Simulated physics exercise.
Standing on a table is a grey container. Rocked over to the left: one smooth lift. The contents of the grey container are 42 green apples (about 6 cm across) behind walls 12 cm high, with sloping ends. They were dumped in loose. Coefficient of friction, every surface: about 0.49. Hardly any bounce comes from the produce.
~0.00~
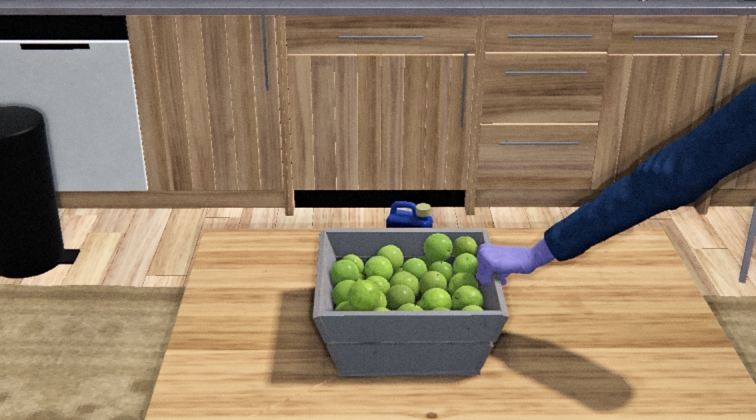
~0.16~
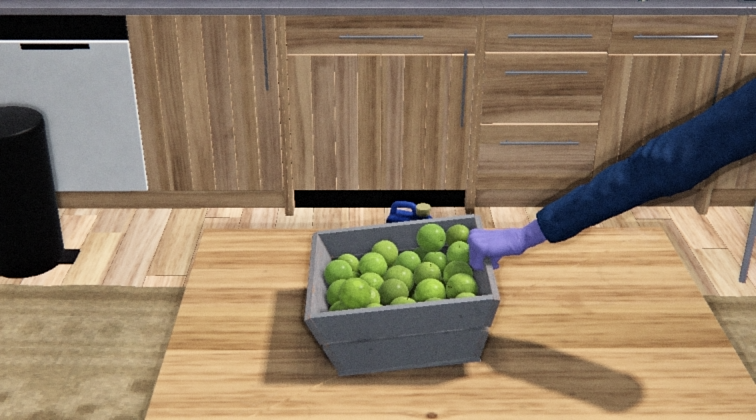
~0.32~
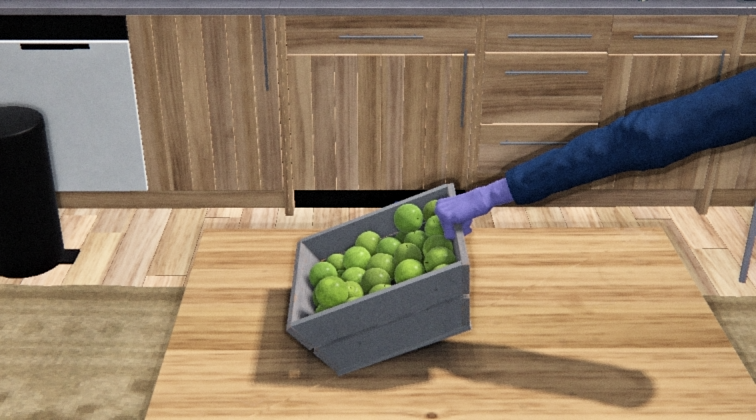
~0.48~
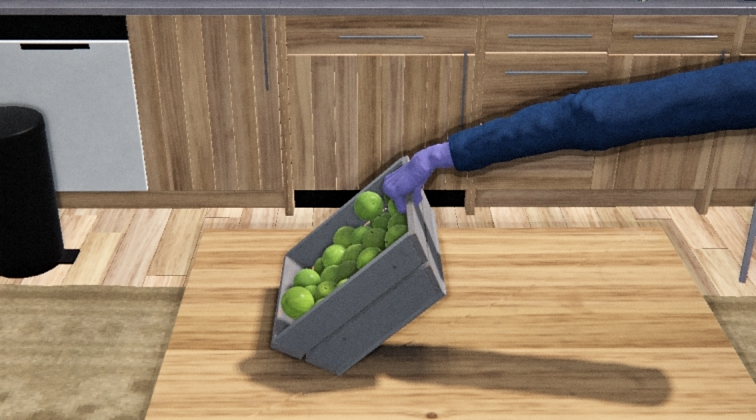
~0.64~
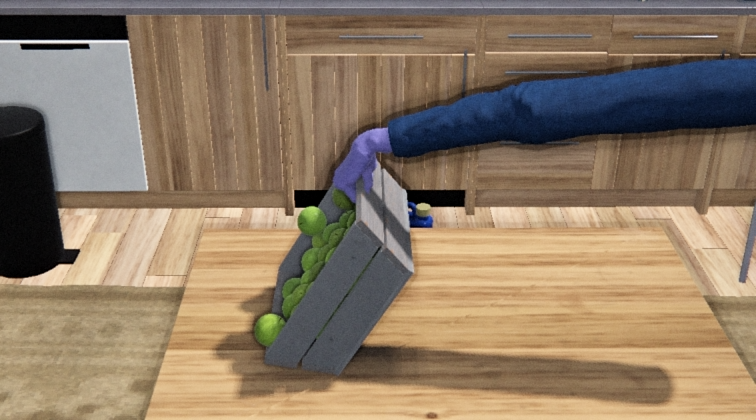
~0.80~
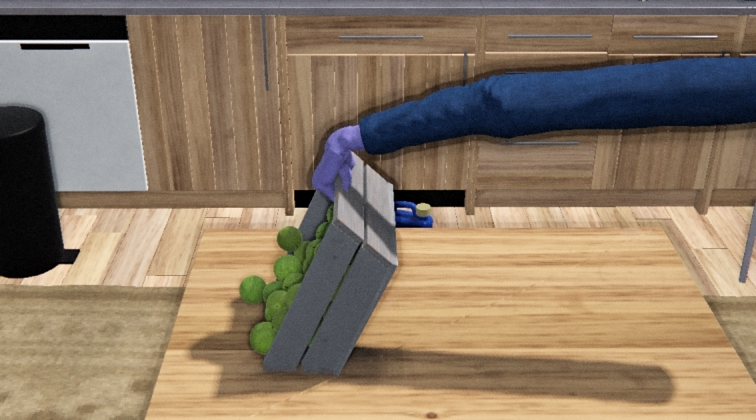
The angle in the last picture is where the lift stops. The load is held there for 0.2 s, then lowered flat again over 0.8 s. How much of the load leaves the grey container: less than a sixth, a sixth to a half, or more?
Expect one-sixth to one-half of them to get out.
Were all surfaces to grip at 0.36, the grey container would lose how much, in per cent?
Grey container 40 per cent.
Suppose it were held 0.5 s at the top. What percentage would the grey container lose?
Then grey container 30 per cent.
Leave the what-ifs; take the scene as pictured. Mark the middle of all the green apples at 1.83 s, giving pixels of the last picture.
They're centred near (358, 307).
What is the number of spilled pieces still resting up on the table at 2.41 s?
About 8.
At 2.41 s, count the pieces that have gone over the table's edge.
Count: Roughly 5.
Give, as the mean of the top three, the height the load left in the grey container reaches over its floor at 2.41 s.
I'd put it near 14 cm.
After 1.06 s, tilt 65°; 7 of 42 out of the grey container.
After 1.38 s, tilt 35°; 12 of 42 out of the grey container.
After 1.83 s, tilt 0°; 12 of 42 out of the grey container.
When it is over (at 2.41 s), 12 of 42 out of the grey container. Asked share, 12 of 42, 29 per cent.
